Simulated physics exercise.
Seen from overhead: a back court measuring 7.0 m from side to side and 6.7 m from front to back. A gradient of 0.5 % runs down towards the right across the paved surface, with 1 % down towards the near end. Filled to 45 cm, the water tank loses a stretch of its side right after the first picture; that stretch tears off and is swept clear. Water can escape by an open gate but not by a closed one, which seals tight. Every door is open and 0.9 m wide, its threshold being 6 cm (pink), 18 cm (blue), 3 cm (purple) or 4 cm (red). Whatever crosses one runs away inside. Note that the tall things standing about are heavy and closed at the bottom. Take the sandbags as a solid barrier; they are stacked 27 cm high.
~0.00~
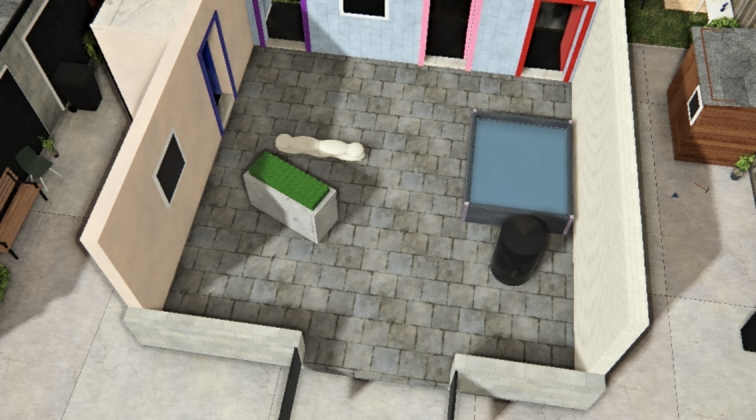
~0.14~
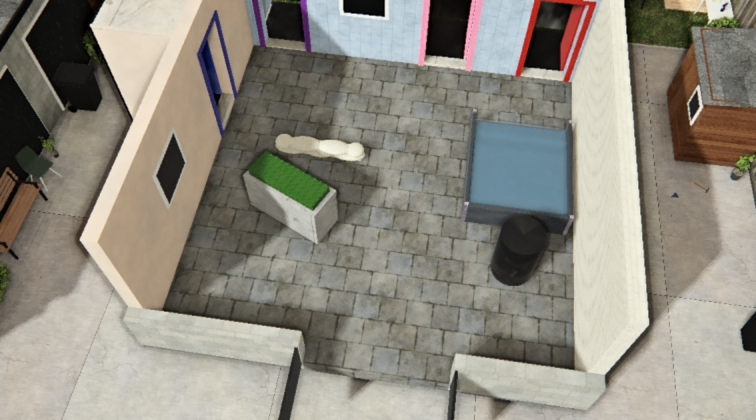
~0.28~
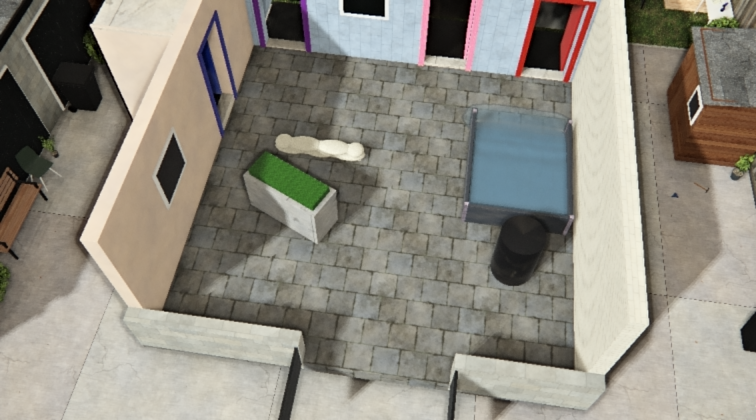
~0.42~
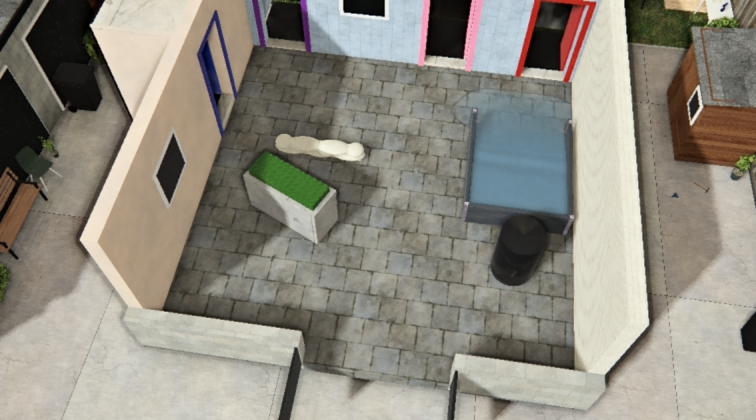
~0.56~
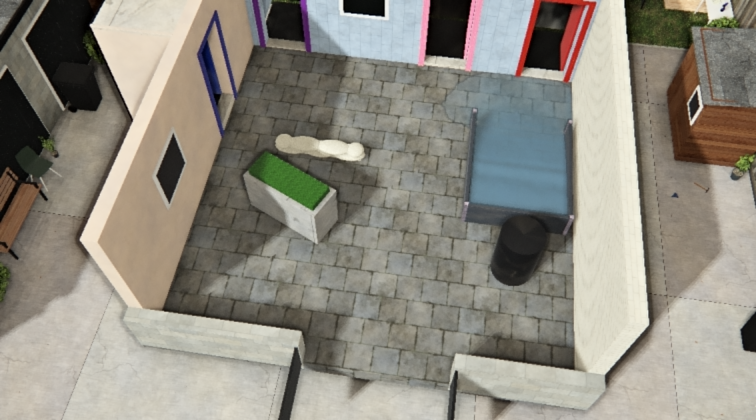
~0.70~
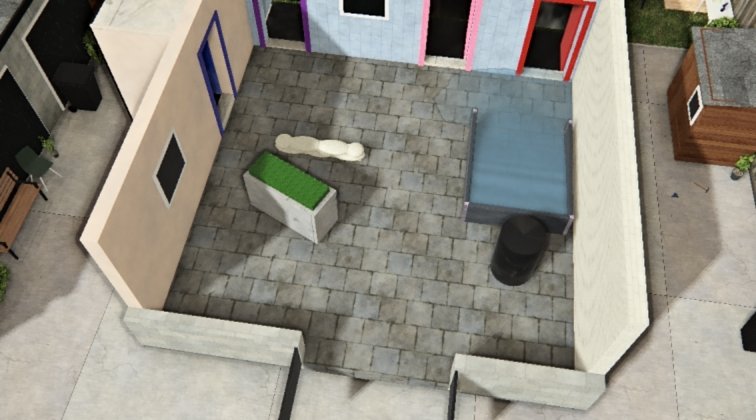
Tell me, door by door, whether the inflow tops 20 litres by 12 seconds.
At the pink door it tops it; at the blue door it falls short; at the purple door it falls short; at the red door it tops it.
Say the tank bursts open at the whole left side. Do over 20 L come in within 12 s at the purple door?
So for purple: Yes.
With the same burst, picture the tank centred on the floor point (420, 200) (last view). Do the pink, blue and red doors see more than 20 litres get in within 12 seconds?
At the pink door the limit is surpassed, at the blue door not exceeded, at the red door surpassed.
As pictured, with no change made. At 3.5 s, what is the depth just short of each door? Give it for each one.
In cm: Pink 10, blue 0, purple 2, red 18.
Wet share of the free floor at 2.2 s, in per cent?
Wet share: Near 15 percent.
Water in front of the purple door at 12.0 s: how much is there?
Depth: Approx. 2.0 cm.
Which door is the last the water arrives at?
I'd say the blue one.
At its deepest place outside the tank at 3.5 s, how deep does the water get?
I'd say near 18 centimetres.
After 1.4 s water covers 10 % of the floor and is deepest (28 cm) near (516, 83); pink door 11 cm at the sill, 1 L in, blue door not reached, purple door not reached, red door 24 cm at the sill, 79 L in.
After 2.2 s water covers 15 % of the floor and is deepest (30 cm) near (567, 82); pink door 12 cm at the sill, 13 L in, blue door not reached, purple door not reached, red door 28 cm at the sill, 218 L in.
After 3.5 s water covers 30 % of the floor and is deepest (18 cm) near (568, 114); pink door 10 cm at the sill, 34 L in, blue door not reached, purple door 2 cm at the sill, 0 L in, red door 18 cm at the sill, 395 L in.
After 7.0 s water covers 45 % of the floor and is deepest (9 cm) near (233, 108); pink door 5 cm at the sill, 42 L in, blue door 8 cm at the sill, 0 L in, purple door 4 cm at the sill, 3 L in, red door 6 cm at the sill, 495 L in.
After 12.0 s water covers 60 % of the floor and is deepest (6 cm) near (157, 327); pink door 3 cm at the sill, 42 L in, blue door 3 cm at the sill, 0 L in, purple door 2 cm at the sill, 9 L in, red door 6 cm at the sill, 503 L in.
